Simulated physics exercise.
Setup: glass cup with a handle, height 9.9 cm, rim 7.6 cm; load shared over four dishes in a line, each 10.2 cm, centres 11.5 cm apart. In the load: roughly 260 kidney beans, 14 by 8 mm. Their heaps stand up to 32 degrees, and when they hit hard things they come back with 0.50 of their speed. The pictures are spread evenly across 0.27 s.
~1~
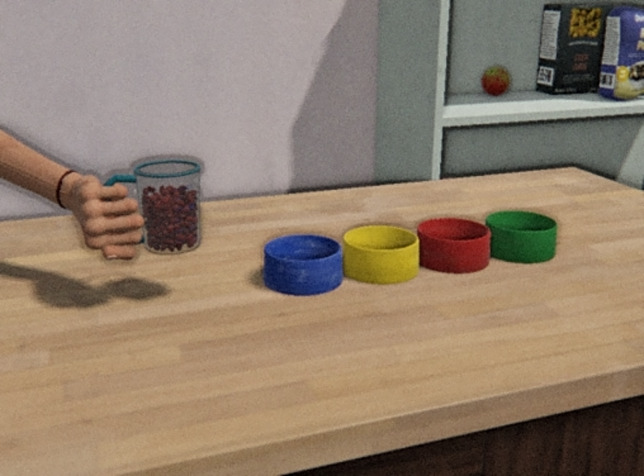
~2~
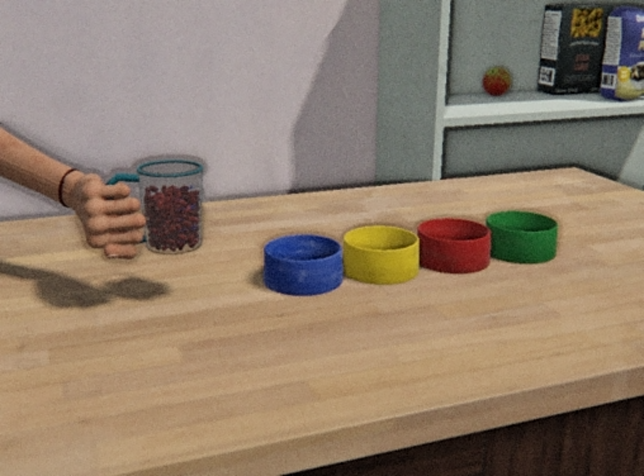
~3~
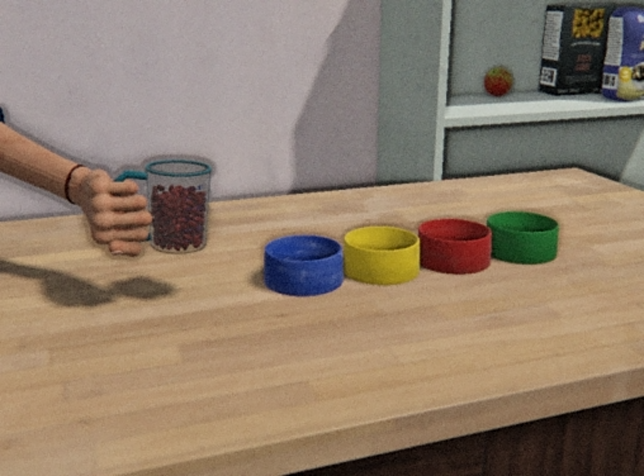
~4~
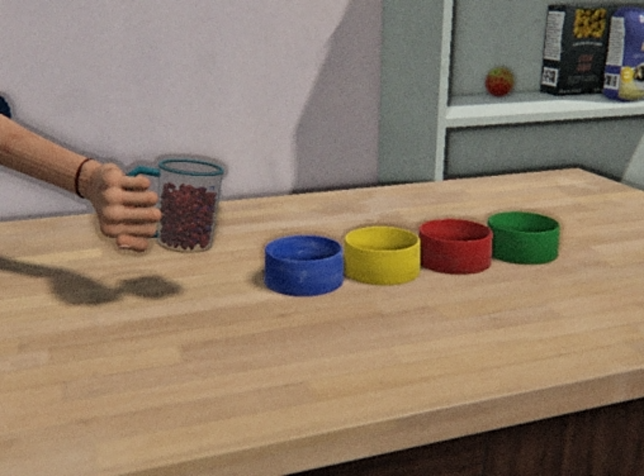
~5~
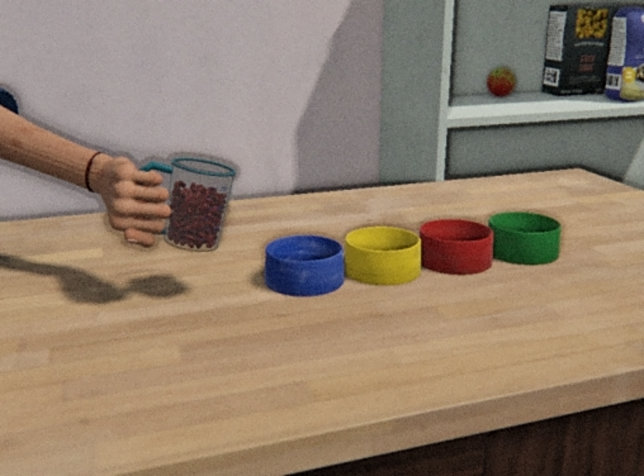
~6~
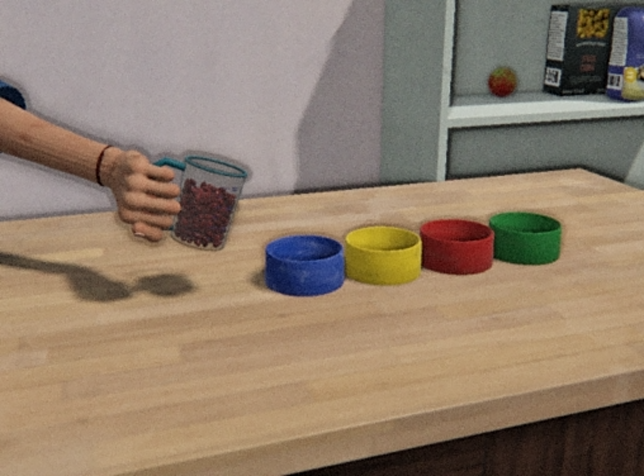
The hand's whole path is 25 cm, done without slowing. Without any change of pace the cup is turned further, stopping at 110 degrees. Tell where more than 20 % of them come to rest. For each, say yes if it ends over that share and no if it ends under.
Red - no, blue - no, green - no, yellow - yes, counter - no.
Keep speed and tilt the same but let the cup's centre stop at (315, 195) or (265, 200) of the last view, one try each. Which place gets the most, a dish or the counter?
The largest share ends at yellow first and at blue second.
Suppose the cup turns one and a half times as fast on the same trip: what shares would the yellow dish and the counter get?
In that case yellow 100; counter 0.
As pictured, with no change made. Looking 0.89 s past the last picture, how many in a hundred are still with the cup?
Close to 95 % of the load.
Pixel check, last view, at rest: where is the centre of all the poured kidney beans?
Roughly (388, 254).
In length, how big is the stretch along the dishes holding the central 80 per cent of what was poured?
6 centimetres.
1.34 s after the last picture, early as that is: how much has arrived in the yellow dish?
Some 60 in a hundred by then.
Then, 0.53 s after the last picture, tilt 61 degrees; cup holds 100 %.
Then, 0.89 s after the last picture, tilt 90 degrees; cup holds 95 %, yellow 5 %.
Then, 1.34 s after the last picture, tilt 110 degrees; cup holds 40 %, yellow 60 %.
In the end, red 0 %, blue 0 %, green 0 %, yellow 100 %, counter 0 %.
